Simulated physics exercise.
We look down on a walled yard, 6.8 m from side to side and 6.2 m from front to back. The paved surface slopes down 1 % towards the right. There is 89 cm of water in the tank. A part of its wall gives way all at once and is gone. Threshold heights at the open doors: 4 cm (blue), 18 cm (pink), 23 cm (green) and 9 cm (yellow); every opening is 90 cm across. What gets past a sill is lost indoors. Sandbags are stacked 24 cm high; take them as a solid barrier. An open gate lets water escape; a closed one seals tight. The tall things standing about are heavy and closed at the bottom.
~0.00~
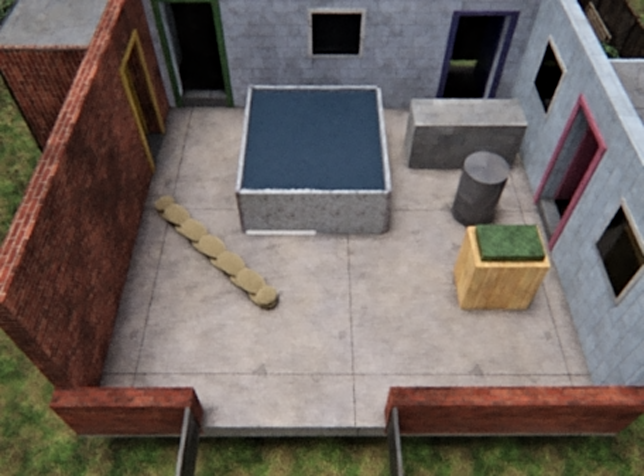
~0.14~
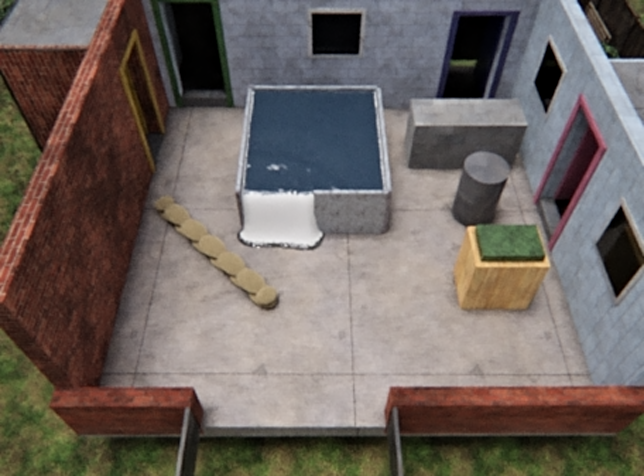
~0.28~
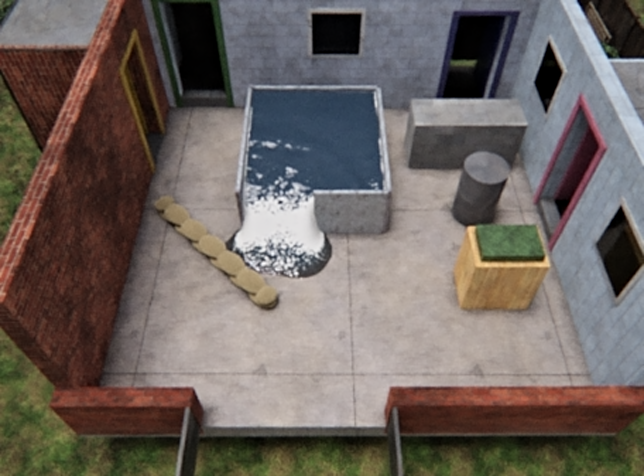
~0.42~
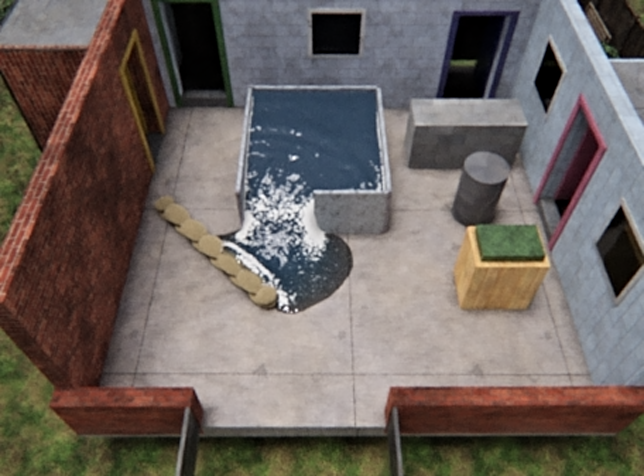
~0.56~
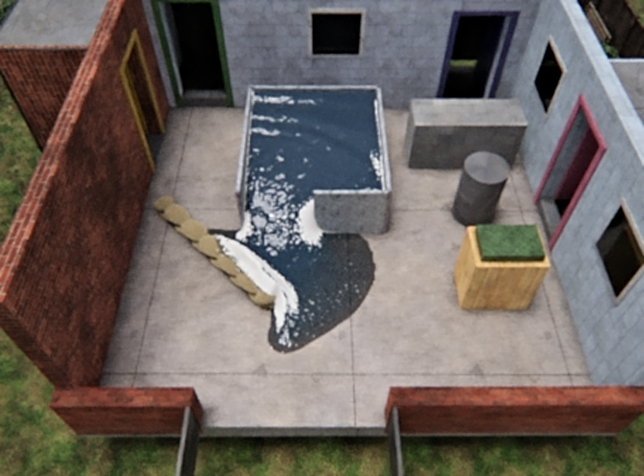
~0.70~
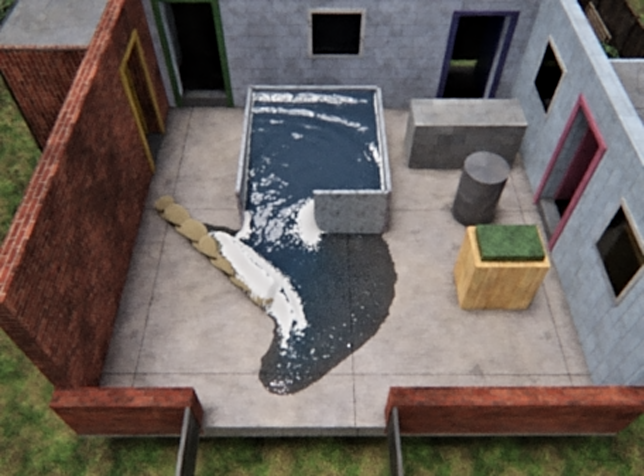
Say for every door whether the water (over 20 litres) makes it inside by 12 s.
Door by door: At the blue door it exceeds the limit; at the pink door it stays under the limit; at the green door it keeps below the limit; at the yellow door it stays under the limit.
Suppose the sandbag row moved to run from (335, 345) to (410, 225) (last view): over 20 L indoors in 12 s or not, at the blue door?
Then: Blue under.
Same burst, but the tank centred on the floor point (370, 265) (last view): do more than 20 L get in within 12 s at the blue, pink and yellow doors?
Then: Blue not over, pink below, yellow not over.
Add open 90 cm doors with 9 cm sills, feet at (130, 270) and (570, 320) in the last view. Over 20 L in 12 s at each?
In that order: Below, over.
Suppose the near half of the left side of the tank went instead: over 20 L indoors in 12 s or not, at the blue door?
Then: Blue over.
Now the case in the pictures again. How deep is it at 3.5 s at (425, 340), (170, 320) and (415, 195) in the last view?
In that order: 4, 10 and 0 cm.
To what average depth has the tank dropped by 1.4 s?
About 65 cm.
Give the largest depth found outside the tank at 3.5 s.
About 39 cm.
After 1.4 s water covers 35 % of the floor and is deepest (59 cm) near (245, 264); blue door not reached, pink door not reached, green door not reached, yellow door not reached.
After 2.2 s water covers 55 % of the floor and is deepest (52 cm) near (245, 264); blue door not reached, pink door not reached, green door not reached, yellow door 6 cm at the sill, 0 L in.
After 3.5 s water covers 70 % of the floor and is deepest (39 cm) near (245, 264); blue door not reached, pink door 4 cm at the sill, 0 L in, green door 9 cm at the sill, 0 L in, yellow door 6 cm at the sill, 0 L in.
After 7.0 s water covers 95 % of the floor and is deepest (22 cm) near (245, 264); blue door 6 cm at the sill, 5 L in, pink door 10 cm at the sill, 0 L in, green door 11 cm at the sill, 0 L in, yellow door 9 cm at the sill, 0 L in.
After 12.0 s water covers 95 % of the floor and is deepest (18 cm) near (503, 111); blue door 13 cm at the sill, 97 L in, pink door 12 cm at the sill, 0 L in, green door 6 cm at the sill, 0 L in, yellow door 6 cm at the sill, 1 L in.
